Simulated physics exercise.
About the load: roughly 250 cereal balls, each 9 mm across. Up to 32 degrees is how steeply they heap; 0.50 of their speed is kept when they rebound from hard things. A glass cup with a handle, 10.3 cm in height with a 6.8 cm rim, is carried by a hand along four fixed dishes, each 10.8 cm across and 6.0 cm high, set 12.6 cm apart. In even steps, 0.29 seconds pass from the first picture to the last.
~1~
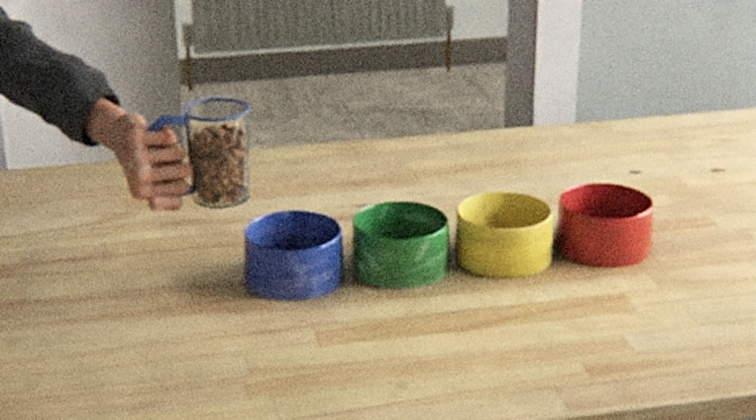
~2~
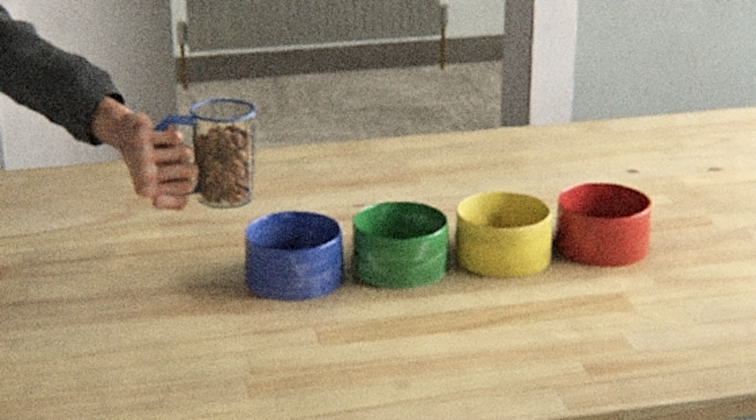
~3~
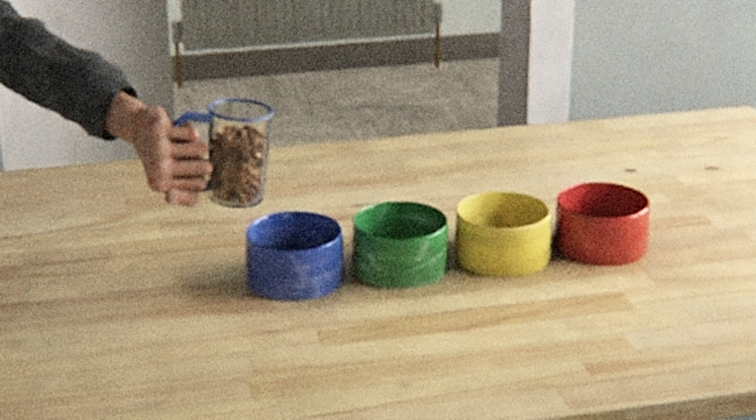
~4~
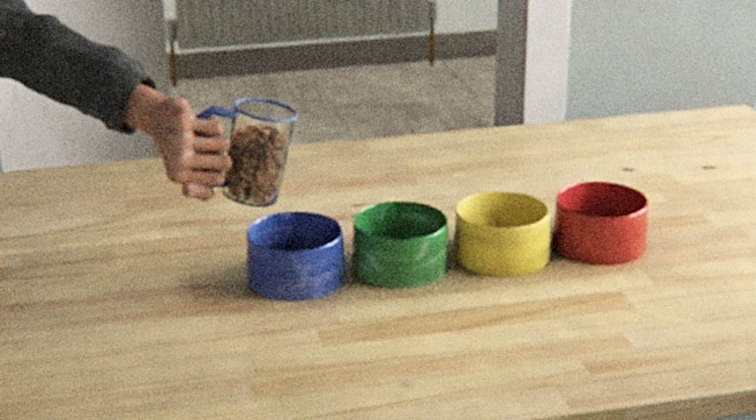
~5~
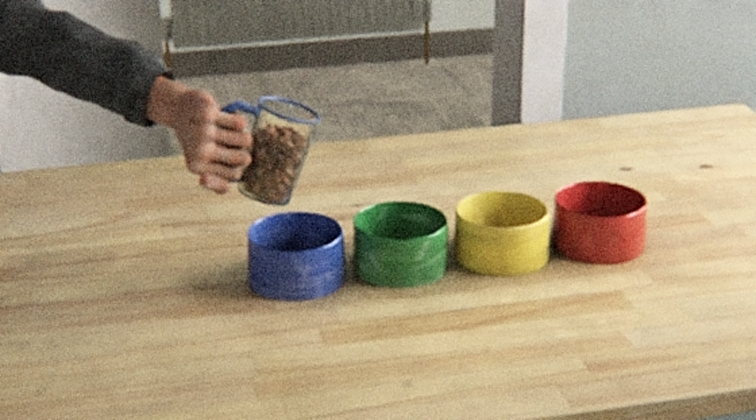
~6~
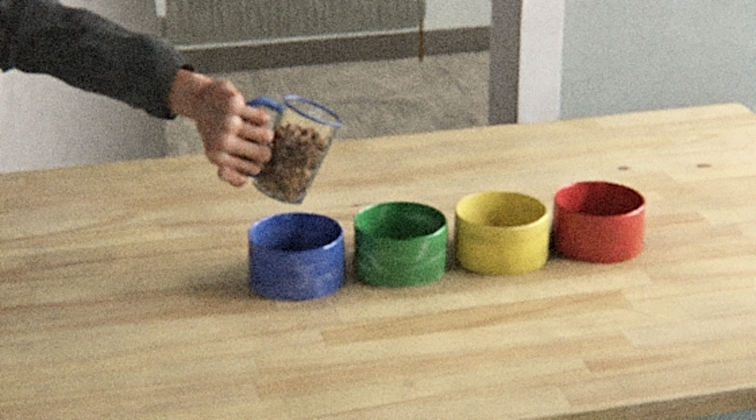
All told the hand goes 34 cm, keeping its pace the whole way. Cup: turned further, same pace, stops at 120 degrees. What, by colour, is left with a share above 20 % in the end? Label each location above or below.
Labels - red dish: Above, blue dish: Below, green dish: Below, yellow dish: Below, counter: Above.
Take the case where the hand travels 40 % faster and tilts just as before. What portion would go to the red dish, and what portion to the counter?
In that case: Red 60, and counter 40.
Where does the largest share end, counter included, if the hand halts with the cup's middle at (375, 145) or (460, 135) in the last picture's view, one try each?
Largest portions, in order: Green and yellow.
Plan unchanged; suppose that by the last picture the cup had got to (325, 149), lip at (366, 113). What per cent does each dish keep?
You'd end up with red at 50, blue at 0, green at 0 and yellow at 0.
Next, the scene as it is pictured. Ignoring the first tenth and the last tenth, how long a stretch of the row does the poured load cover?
It spans roughly 10 centimetres along the row.
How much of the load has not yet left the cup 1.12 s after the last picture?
15 per cent.
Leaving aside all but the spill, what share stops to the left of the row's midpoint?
Share: About 0 in a hundred.
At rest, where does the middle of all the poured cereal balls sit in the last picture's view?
(582, 237).
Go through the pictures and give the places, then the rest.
Cup at (219, 154), tilt 0 degrees, lip at (248, 107), moved 0.0 cm; middle of the pieces at (220, 162); blue dish at (293, 231); green dish at (401, 220); yellow dish at (505, 211); red dish at (606, 201), in the first frame.
Cup at (224, 154), tilt 2 degrees, lip at (254, 109), moved 0.5 cm; middle of the pieces at (225, 163), in the second frame.
Cup at (238, 154), tilt 6 degrees, lip at (272, 111), moved 2.0 cm; middle of the pieces at (238, 162), in the third frame.
Cup at (258, 153), tilt 12 degrees, lip at (296, 114), moved 4.1 cm; middle of the pieces at (257, 161), in the fourth frame.
Cup at (277, 152), tilt 18 degrees, lip at (318, 117), moved 6.1 cm; middle of the pieces at (275, 160), in the fifth frame.
Cup at (295, 152), tilt 24 degrees, lip at (340, 120), moved 8.2 cm; middle of the pieces at (292, 159); blue dish at (296, 232); green dish at (400, 221); yellow dish at (502, 210); red dish at (600, 199), in the sixth frame.
Then, 0.44 s after the last picture, tilt 70 degrees; cup holds 100 %.
Then, 0.73 s after the last picture, tilt 101 degrees; cup holds 100 %.
Then, 1.12 s after the last picture, tilt 120 degrees; cup holds 15 %, red 55 %, yellow 5 %.
In the end, red 60 %, blue 0 %, green 0 %, yellow 0 %, counter 35 %.
